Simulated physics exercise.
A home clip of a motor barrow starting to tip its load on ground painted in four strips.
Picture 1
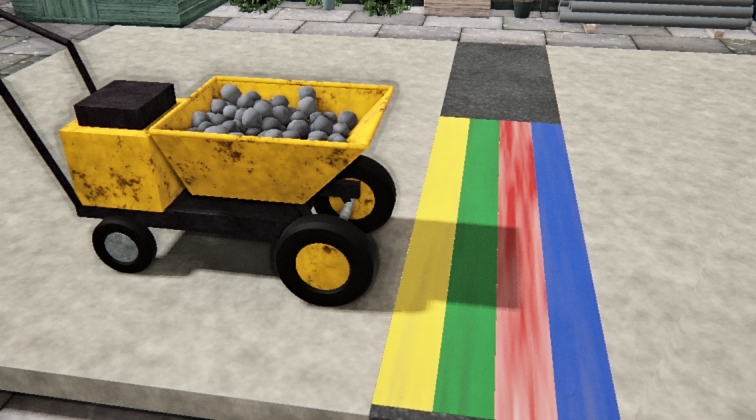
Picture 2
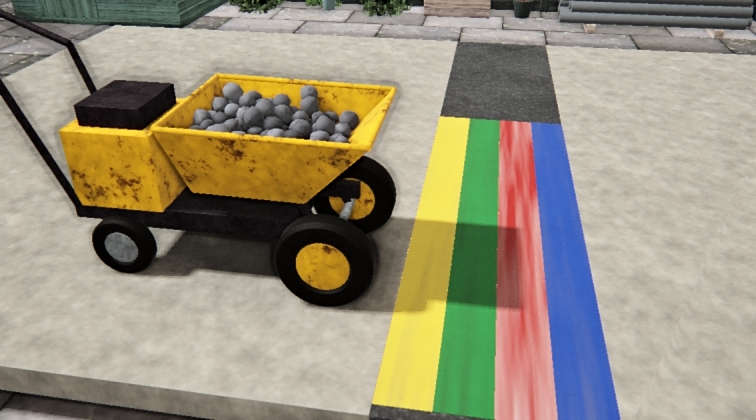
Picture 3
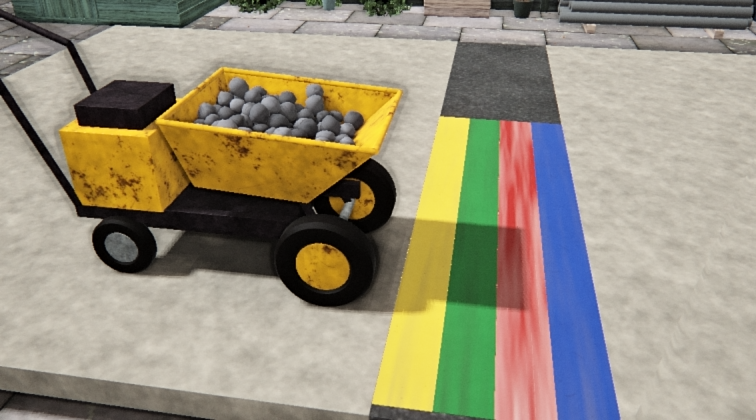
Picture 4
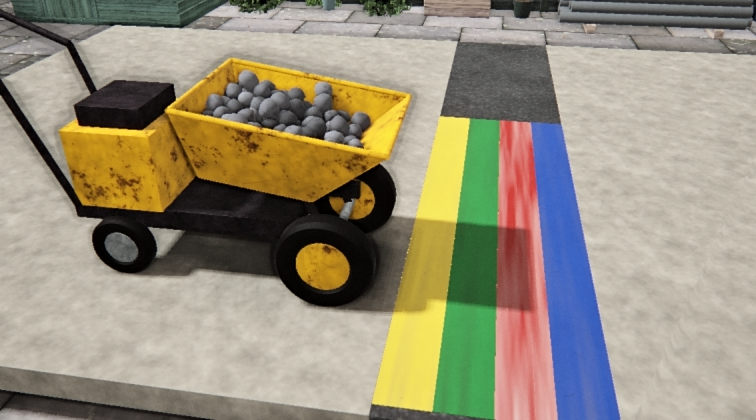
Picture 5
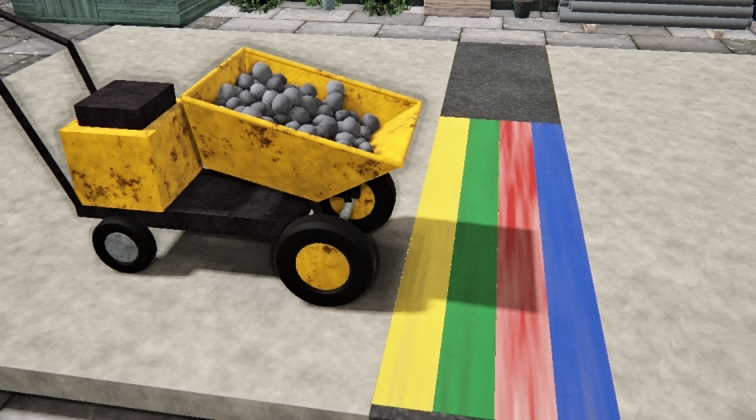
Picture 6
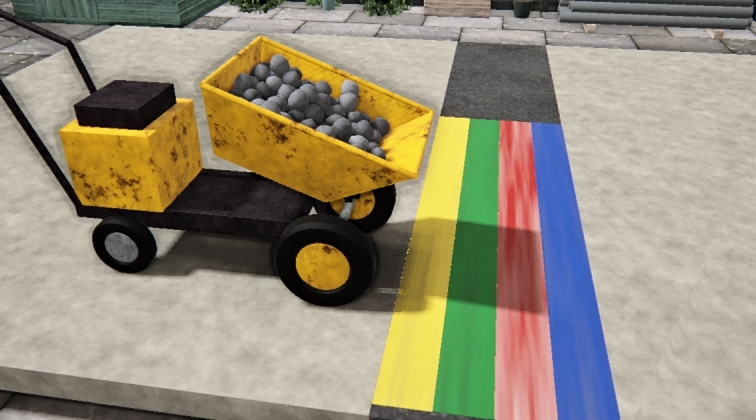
The clip opens on a yellow motor barrow, its level skip full of round grey cobbles, standing left of yellow, green, red and blue strips. The skip tips barely at first, then more clearly, its back rising and its front lip lowering toward the right while the cobbles stay inside.
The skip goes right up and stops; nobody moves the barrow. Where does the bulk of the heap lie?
The red strip carries the most.
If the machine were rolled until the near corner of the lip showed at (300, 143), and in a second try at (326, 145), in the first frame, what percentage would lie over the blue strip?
The first gives 10 %, the second 10 %.
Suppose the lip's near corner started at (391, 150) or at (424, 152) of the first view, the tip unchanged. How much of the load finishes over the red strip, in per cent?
Near 30 % and 20 %.
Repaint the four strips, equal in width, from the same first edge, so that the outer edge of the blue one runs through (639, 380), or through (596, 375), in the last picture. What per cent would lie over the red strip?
The first gives 30 %, the second 30 %.
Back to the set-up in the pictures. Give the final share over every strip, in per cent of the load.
Yellow strip: 0 %, green strip: 25 %, red strip: 35 %, blue strip: 20 %.
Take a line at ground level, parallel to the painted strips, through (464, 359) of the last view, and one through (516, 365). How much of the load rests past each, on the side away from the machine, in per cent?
Near 80 % and 50 %.
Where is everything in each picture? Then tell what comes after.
The first picture shows lip of the skip (365, 148), level; top of the load (245, 118), round cobbles; yellow strip (413, 347); green strip (468, 353); red strip (524, 360); blue strip (582, 367).
The second picture shows lip of the skip (368, 149), tipped barely; top of the load (247, 117).
The third picture shows lip of the skip (375, 152), tipped barely; top of the load (252, 113).
The fourth picture shows lip of the skip (386, 157), tipped a little; top of the load (247, 99).
The fifth picture shows lip of the skip (400, 165), tipped a little; top of the load (259, 91).
The sixth picture shows lip of the skip (415, 176), tipped clearly; top of the load (262, 93); yellow strip (413, 347); green strip (468, 353); red strip (524, 360); blue strip (582, 367).
Just after the last frame, skip tipped steeply; every one in the skip.
A moment on, skip tipped right over; roughly two thirds in the skip; about a tenth over the green strip; roughly a quarter over the red strip; just a few over the blue strip.
Further on, skip tipped right over; about a tenth in the skip; roughly a quarter over the green strip; roughly a third over the red strip; roughly a quarter over the blue strip; about a tenth off the paint.
When it is over, skip tipped right over; about a tenth in the skip; not one over the yellow strip; roughly a quarter over the green strip; roughly a third over the red strip; roughly a quarter over the blue strip; about a tenth off the paint.
